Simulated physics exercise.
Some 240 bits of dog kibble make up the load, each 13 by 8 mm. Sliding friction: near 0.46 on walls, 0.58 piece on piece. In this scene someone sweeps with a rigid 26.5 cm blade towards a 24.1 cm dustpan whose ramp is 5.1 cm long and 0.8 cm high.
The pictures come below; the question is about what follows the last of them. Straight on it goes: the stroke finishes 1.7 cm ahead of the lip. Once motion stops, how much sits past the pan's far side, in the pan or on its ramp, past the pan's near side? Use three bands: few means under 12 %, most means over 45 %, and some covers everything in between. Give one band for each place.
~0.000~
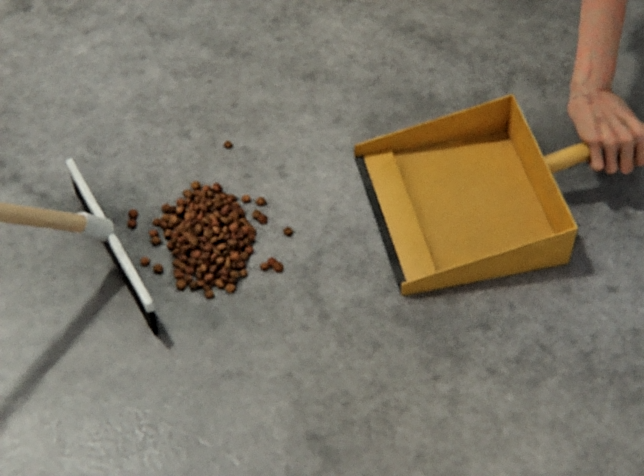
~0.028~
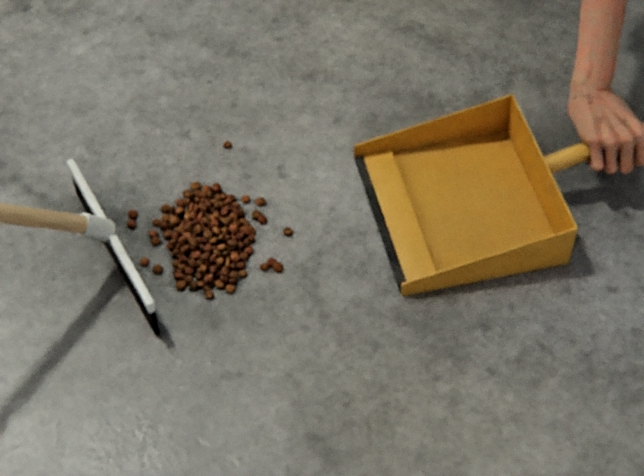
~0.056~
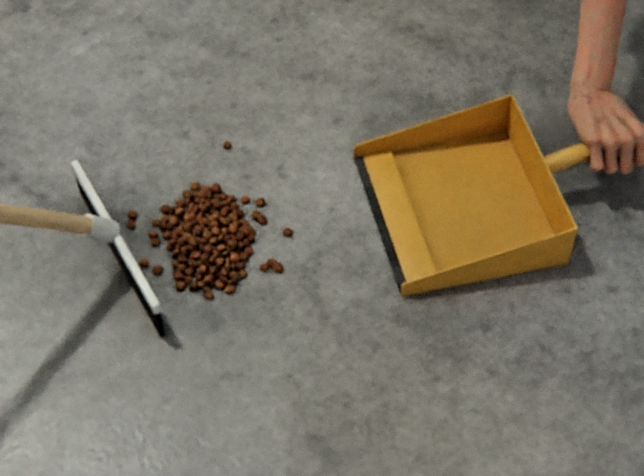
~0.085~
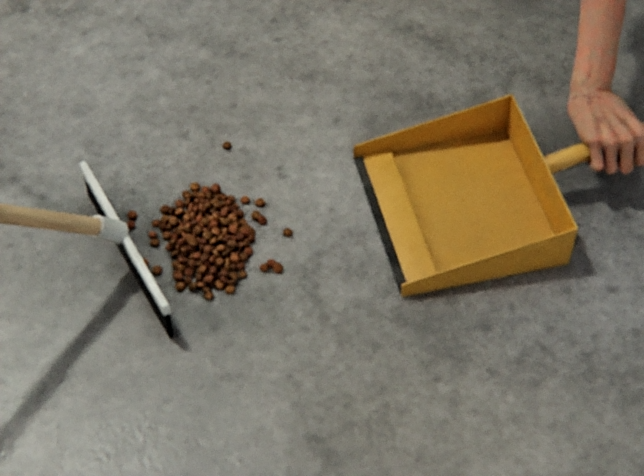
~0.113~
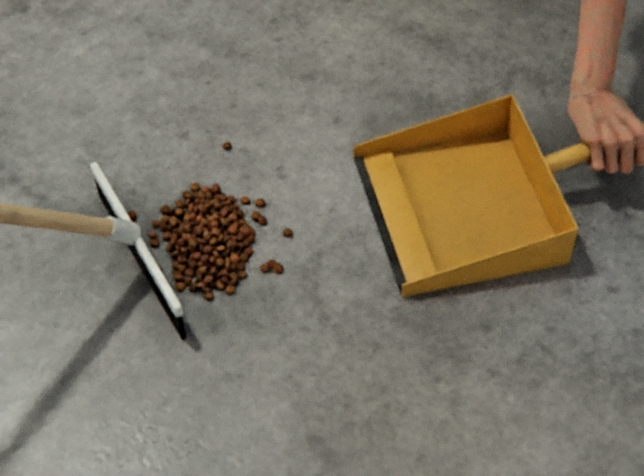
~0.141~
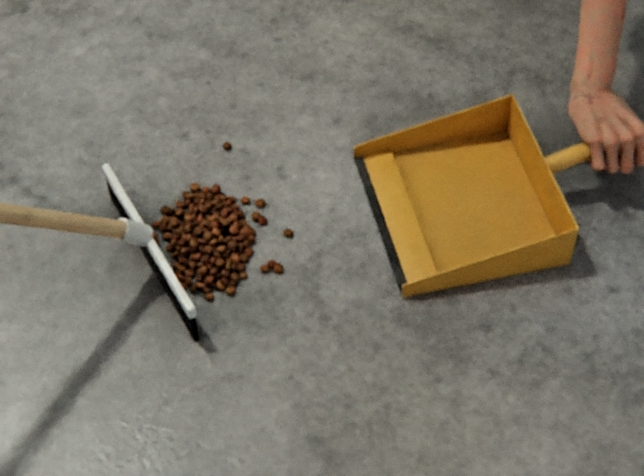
Past the pan's far side: Few, in the pan or on its ramp: Few, past the pan's near side: Few.
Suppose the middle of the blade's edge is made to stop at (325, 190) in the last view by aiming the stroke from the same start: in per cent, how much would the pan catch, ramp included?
Some 20 per cent.
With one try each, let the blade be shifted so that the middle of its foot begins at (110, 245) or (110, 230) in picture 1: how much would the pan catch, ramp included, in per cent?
Estimates: 5 percent and 10 percent.
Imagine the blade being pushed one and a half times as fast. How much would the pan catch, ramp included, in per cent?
In that case close to 10 per cent.
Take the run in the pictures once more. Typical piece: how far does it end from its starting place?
Somewhere around 18 centimetres.
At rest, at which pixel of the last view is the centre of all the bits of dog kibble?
About (338, 219).
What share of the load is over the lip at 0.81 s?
Some 0 in a hundred by that moment.
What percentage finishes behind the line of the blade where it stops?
About 20 per cent.
After 0.37 s, middle of the blade 18 cm from the lip; 0 % over the lip, far side 0 %, near side 0 %.
Then, at 0.53 s, middle of the blade 9 cm from the lip; 0 % over the lip, far side 5 %, near side 0 %.
After 0.81 s, middle of the blade 5 cm from the lip; 0 % over the lip, far side 5 %, near side 5 %.
At rest (1.2 s), far side 5 %, pan 0 %, near side 5 %, in front of the lip or behind the blade 90 %.
